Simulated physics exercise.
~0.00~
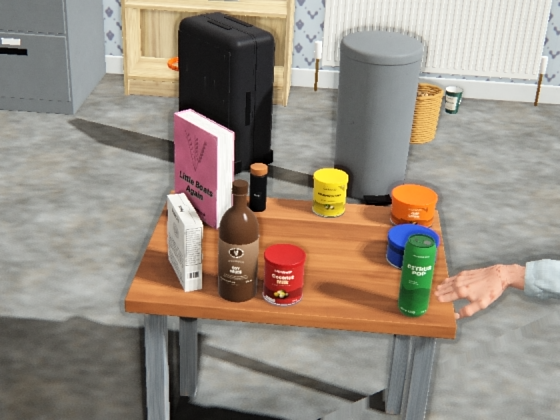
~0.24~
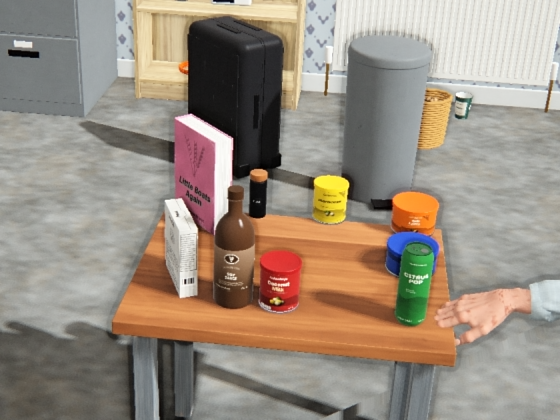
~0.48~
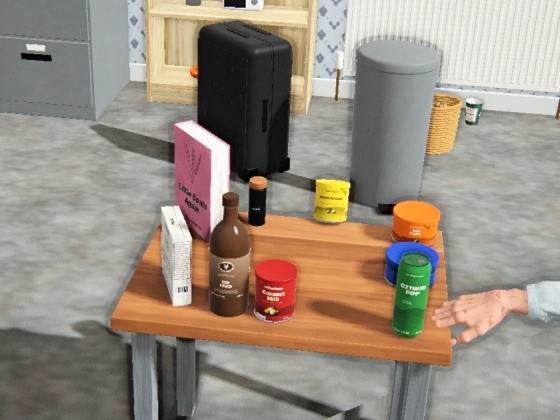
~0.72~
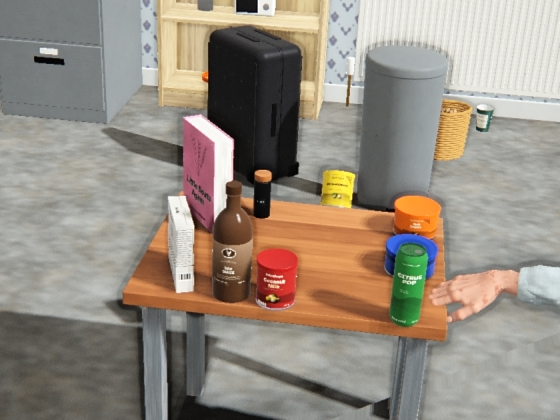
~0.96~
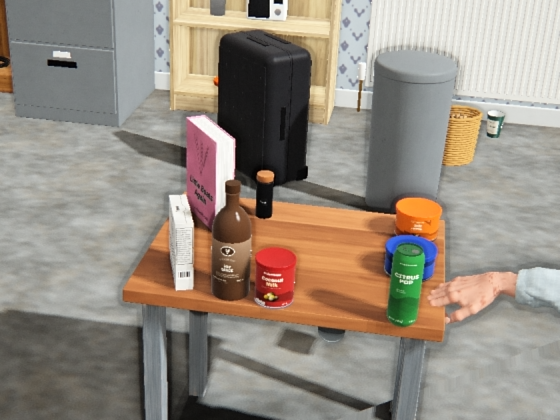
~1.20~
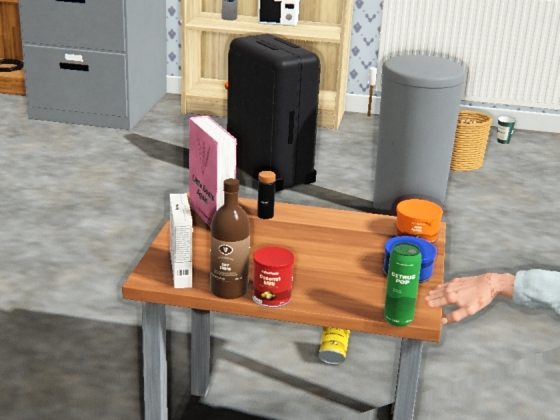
In a grey-floored room, a hand beside a shifting wooden table as a yellow tin drops off the back, other items staying upright.
